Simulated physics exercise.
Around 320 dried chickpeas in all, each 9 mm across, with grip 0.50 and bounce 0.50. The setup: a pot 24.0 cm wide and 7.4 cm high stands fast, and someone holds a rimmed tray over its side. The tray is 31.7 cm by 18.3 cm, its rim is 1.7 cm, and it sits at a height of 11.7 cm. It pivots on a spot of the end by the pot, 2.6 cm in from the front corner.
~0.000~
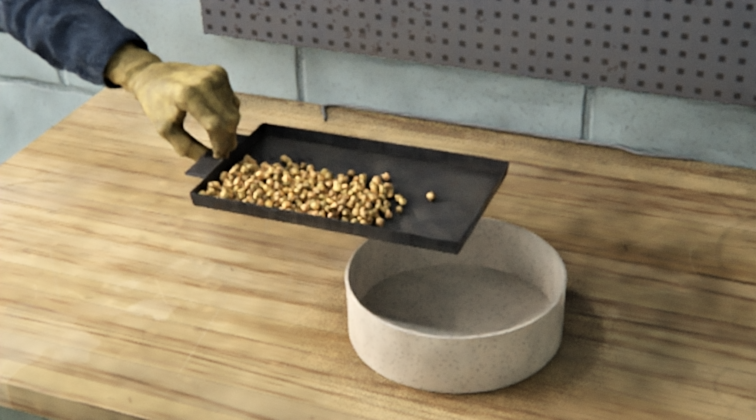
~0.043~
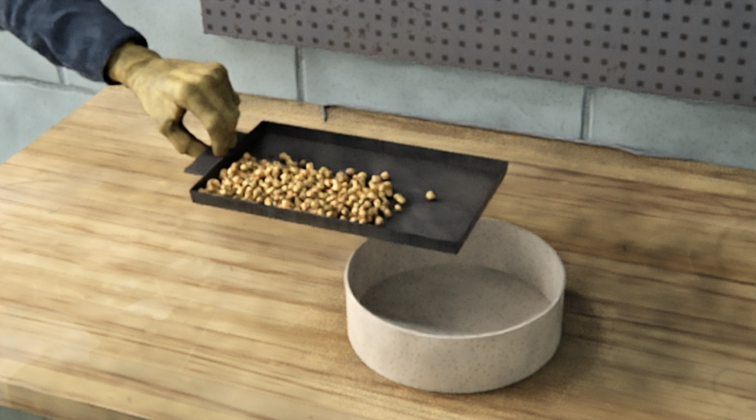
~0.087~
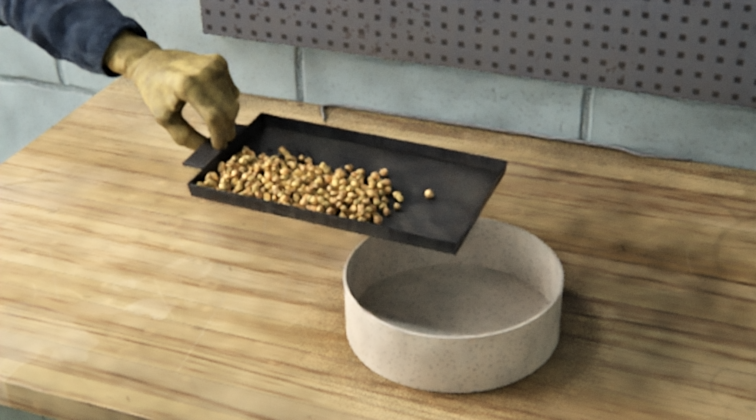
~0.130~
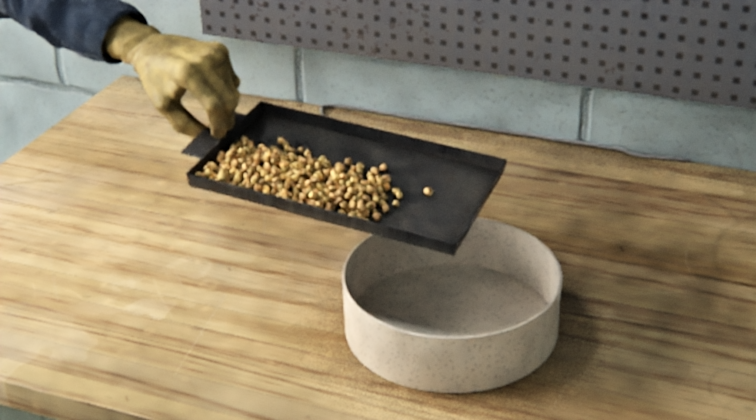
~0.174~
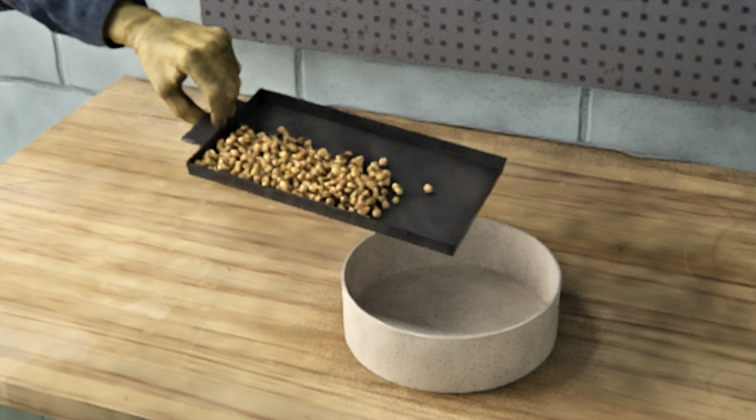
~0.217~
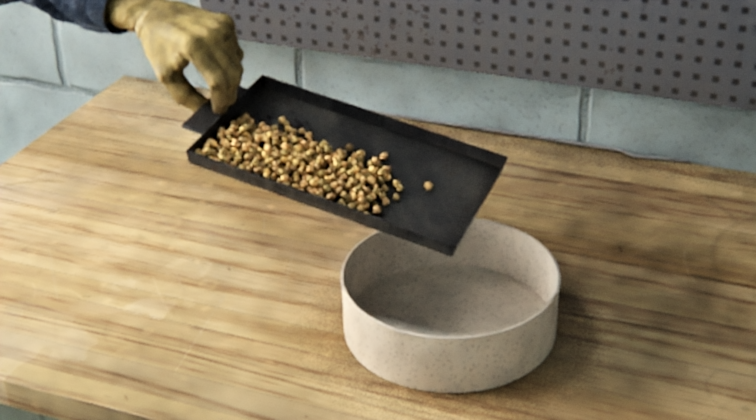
On a wooden workbench, a gloved hand raising the left end of a black tray of chickpeas above a pale round pot.
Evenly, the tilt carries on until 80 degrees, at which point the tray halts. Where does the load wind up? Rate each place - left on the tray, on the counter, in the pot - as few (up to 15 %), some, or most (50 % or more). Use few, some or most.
Tray: Some; counter: Few; pot: Most.
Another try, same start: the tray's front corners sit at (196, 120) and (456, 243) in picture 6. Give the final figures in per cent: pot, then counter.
Pot 60; counter 20.
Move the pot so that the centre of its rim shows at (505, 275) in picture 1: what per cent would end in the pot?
About 70 per cent.
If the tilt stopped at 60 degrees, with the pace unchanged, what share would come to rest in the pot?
40 per cent.
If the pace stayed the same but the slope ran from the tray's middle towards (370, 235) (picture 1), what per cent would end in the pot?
About 50 per cent.
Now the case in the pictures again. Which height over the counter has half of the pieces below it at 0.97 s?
Some 16 cm.
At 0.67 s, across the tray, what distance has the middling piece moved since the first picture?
Displacement on the tray: Roughly 8 cm.
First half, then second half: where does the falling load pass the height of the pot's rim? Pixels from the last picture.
Around (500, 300), then around (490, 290).
After 0.67 s, tilt 44 degrees; the tray holds 100 %, the pot 0 %.
Then, at 0.97 s, tilt 66 degrees; the tray holds 75 %, the pot 20 %.
Then, at 1.37 s, tilt 80 degrees; the tray holds 35 %, the pot 60 %.
By 2.6 s all is still; tray 25 %, counter 0 %, pot 75 %.
